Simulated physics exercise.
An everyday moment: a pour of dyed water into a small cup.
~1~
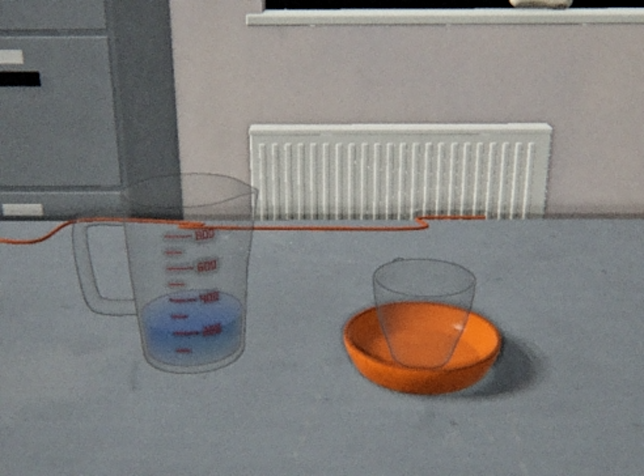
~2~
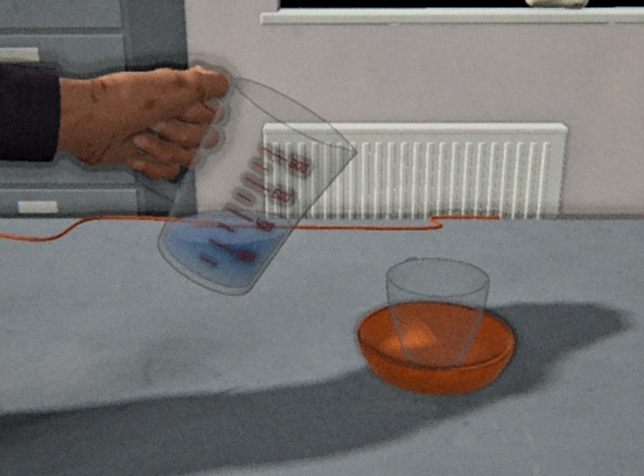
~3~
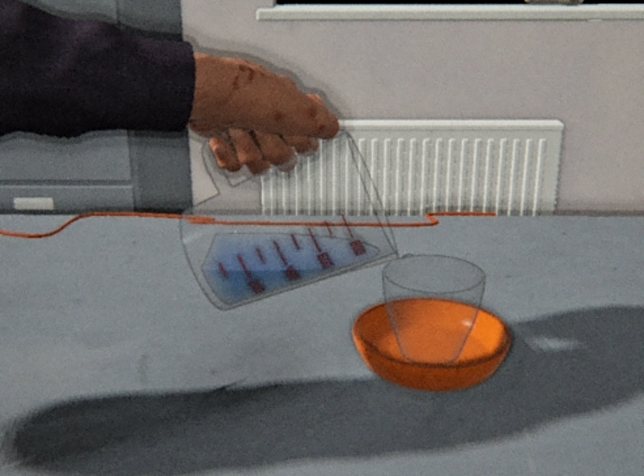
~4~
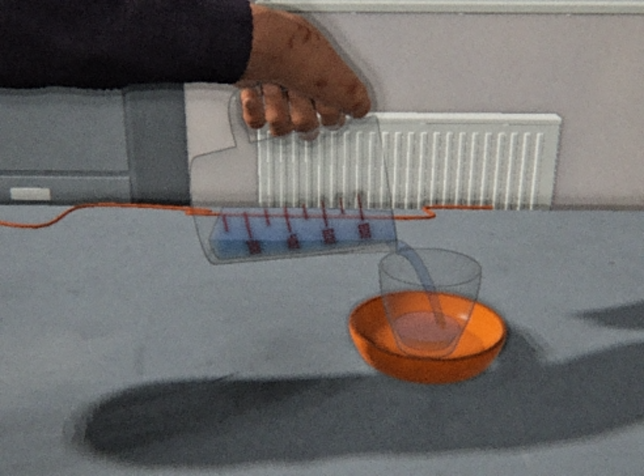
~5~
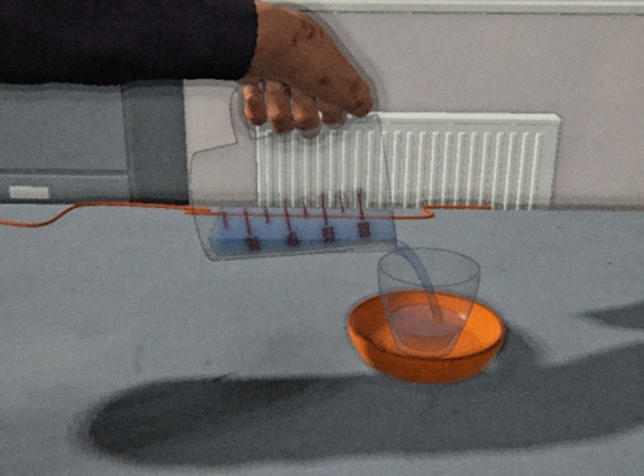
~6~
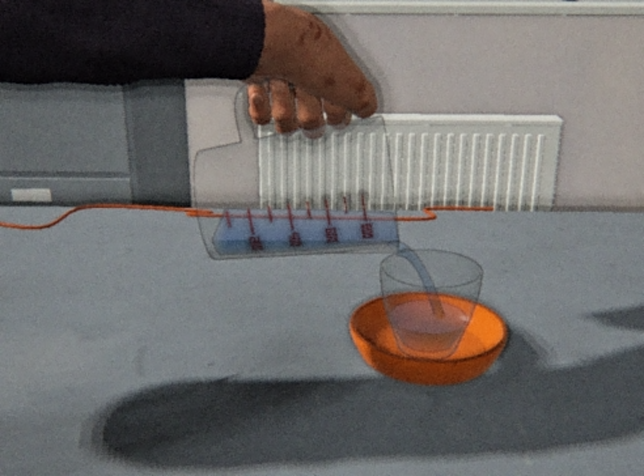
A hand lifts a clear jug of blue dyed water from the left of a grey table, tilts it rightward over a small clear cup in an orange saucer, and pours a thin stream that gradually raises the cup's water level.
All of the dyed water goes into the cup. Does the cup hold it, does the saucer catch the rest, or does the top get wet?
The dyed water stays in the cup.
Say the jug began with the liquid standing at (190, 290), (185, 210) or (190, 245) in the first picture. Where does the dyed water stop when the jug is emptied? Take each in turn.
As listed: Reaches the saucer, past the saucer, past the saucer.
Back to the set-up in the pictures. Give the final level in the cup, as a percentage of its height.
About 80 per cent.
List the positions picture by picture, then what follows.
Before the pour; jug (190, 269) about a quarter full; cup (423, 313) empty; saucer (431, 376) dry, in the first picture.
The jug is on its way; jug (249, 187) tipped 30° with all of its load; cup (436, 313) empty, in the second picture.
The dyed water nears the lip; jug (291, 226) tipped 65° with all of its load; cup (432, 310) empty, in the third picture.
Pouring; jug (299, 195) tipped 80° with nearly all of its load; cup nearly empty, surface at (427, 327), in the fourth picture.
Pouring; jug (300, 193) tipped 80° with about three quarters of its load; cup (427, 302) about a quarter full, in the fifth picture.
Pouring; jug (303, 193) tipped 80° with about three quarters of its load; cup about a third full, surface at (428, 317); saucer (436, 367) dry, in the sixth picture.
A moment on, the cup is about two thirds full; the saucer is dry.
Further on, the cup is about three quarters full; the saucer is dry.
When it is over, the cup is about three quarters full; the saucer is dry.
